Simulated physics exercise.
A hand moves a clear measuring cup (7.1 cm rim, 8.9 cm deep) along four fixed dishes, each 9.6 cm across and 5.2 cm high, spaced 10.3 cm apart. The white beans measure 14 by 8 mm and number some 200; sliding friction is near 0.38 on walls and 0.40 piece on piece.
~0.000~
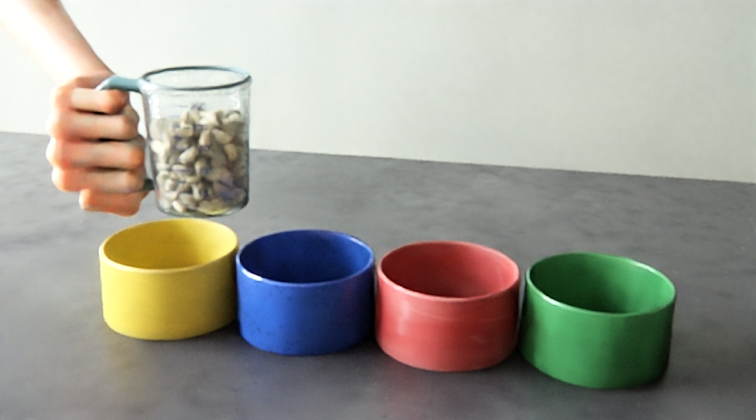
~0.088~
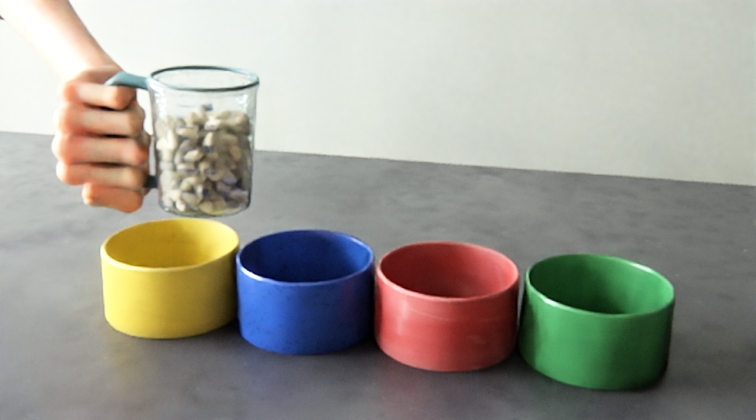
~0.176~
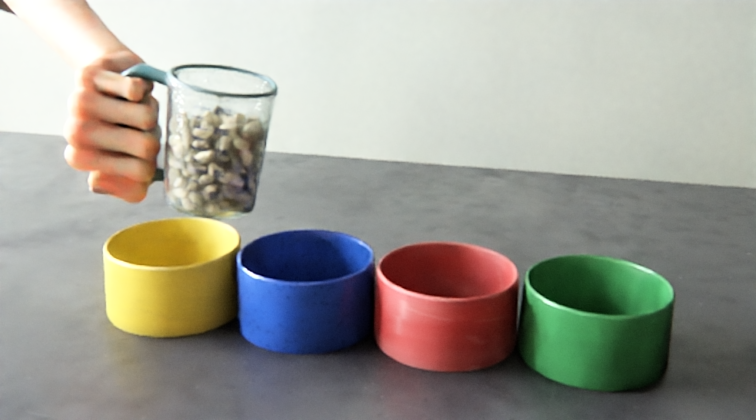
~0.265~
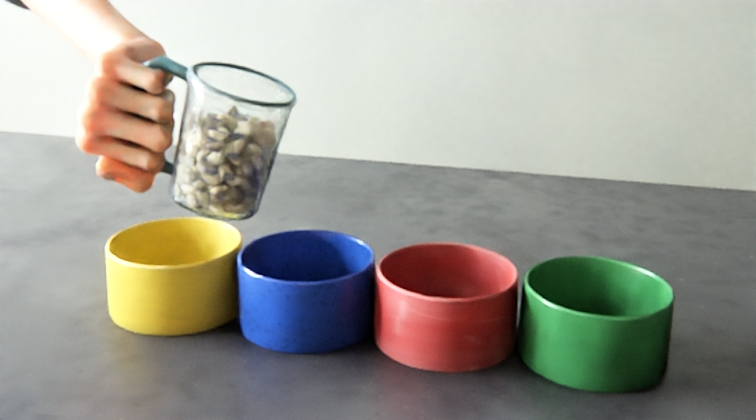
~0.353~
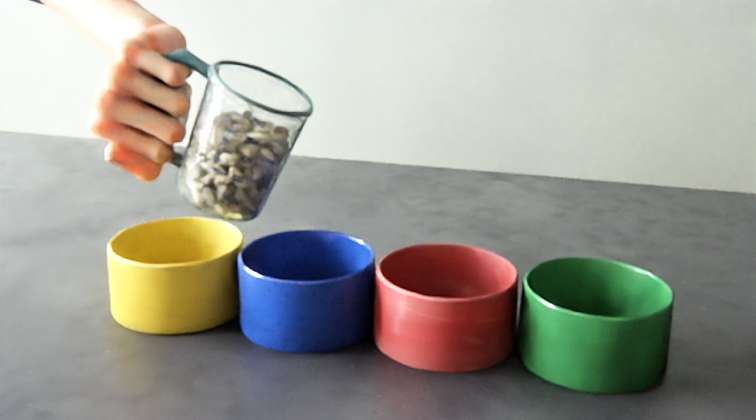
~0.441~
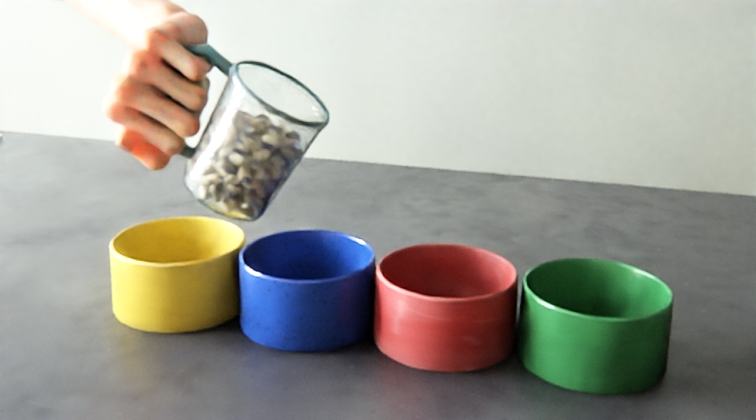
Clear measuring cup of pale beans, held by a hand, moving slightly right and tilting rightward above yellow, blue, red and green dishes.
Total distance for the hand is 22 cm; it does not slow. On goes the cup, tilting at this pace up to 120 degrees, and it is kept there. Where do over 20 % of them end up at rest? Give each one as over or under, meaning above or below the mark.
Red: Over, blue: Under, green: Under, yellow: Under, counter: Under.
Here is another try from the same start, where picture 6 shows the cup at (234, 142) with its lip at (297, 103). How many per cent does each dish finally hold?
Then red 100, blue 0, green 0, and yellow 0.
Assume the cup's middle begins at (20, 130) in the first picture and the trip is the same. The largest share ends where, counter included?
Result - top receiver is blue.
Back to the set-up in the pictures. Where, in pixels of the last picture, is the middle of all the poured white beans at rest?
Centre at rest, approx.: (463, 311) px.
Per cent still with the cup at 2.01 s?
0 %.
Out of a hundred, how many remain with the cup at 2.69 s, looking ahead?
Around 0 in a hundred.
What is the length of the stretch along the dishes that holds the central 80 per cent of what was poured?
About 6 cm.
Then, at 1.38 s, tilt 108 degrees; cup holds 90 %, red 10 %.
Then, at 2.01 s, tilt 120 degrees; cup holds 0 %, red 95 %.
Then, at 2.69 s, tilt 120 degrees; cup holds 0 %, red 95 %.
In the end, at 3.0 s, red 95 %, blue 0 %, green 0 %, yellow 0 %, counter 5 %.
